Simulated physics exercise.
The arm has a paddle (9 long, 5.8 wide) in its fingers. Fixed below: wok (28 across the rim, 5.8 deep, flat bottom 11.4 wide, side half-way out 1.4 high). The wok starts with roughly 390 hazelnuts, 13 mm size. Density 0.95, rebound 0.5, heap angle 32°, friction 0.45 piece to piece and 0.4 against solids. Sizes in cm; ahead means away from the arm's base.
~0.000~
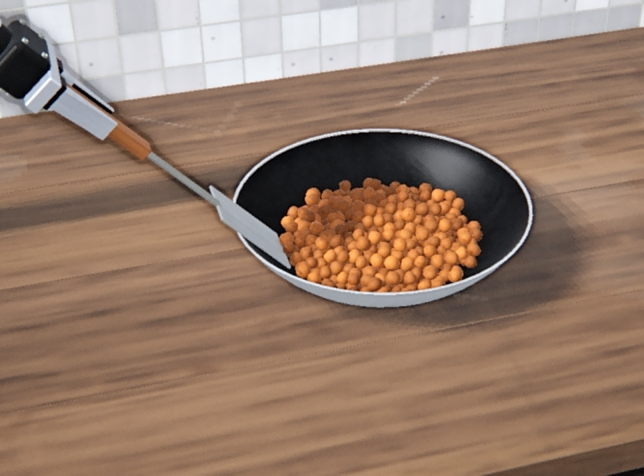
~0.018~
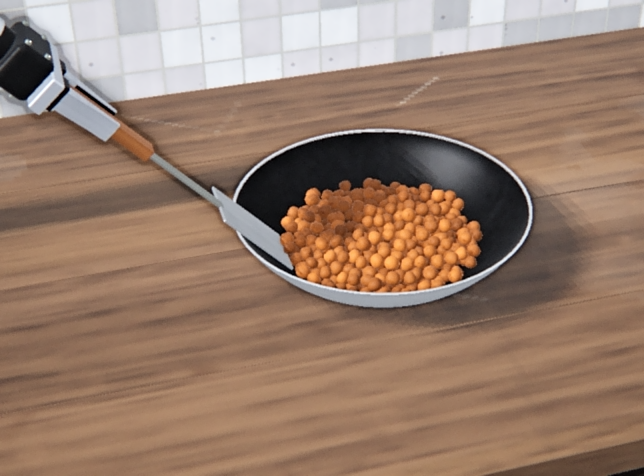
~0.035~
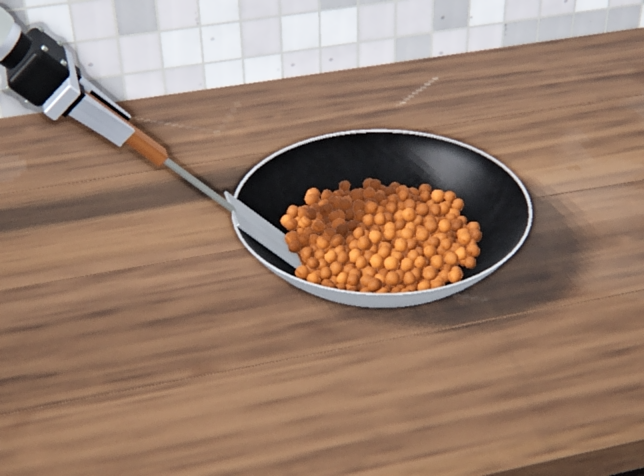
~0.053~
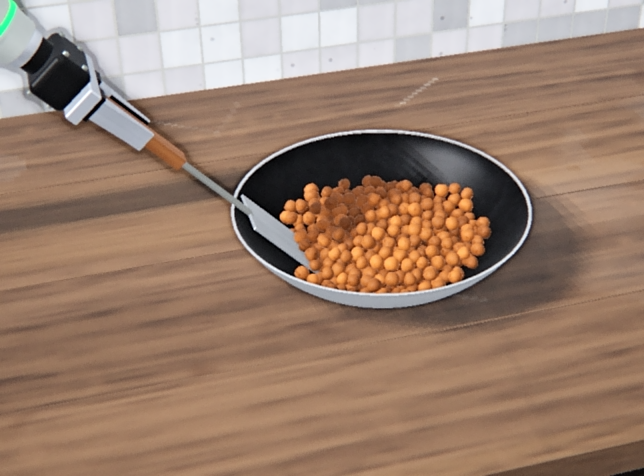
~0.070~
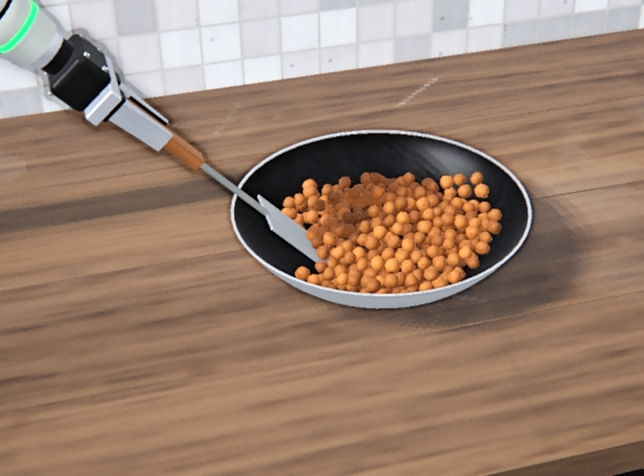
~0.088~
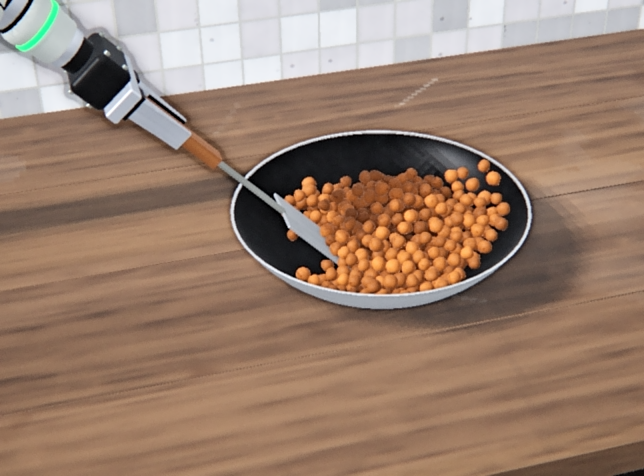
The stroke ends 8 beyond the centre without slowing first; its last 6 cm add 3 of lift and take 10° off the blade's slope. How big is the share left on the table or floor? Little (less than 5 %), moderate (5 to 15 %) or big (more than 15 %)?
A moderate share, 5 to 15 %, ends on the table or floor.
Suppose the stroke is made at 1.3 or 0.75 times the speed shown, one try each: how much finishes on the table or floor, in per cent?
Some 20 and 0 per cent.
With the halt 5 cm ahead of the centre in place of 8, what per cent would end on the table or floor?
Then about 0 per cent.
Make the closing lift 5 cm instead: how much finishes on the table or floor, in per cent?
About 10 per cent.
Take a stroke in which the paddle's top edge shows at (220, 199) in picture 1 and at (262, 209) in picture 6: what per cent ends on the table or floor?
Some 5 per cent.
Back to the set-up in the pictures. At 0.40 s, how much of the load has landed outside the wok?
Roughly 6 per cent.
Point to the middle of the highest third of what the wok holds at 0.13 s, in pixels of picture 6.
Near (433, 212).
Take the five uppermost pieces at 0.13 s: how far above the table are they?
Some 7 cm.
After 0.13 s, sloping 48°, highest piece 8 above the table; 384 in the wok, 2 on the blade or in flight.
After 0.17 s, sloping 44°, highest piece 8 above the table; 383 in the wok, 3 on the blade or in flight.
After 0.40 s, sloping 38°, highest piece 8 above the table; 356 in the wok, 22 on the table or floor, 8 on the blade or in flight.
After 1.45 s, sloping 38°, highest piece 6 above the table; 356 in the wok, 30 on the table or floor.
At rest, 356 in the wok, 30 on the table or floor. That is 8 % on the table or floor.
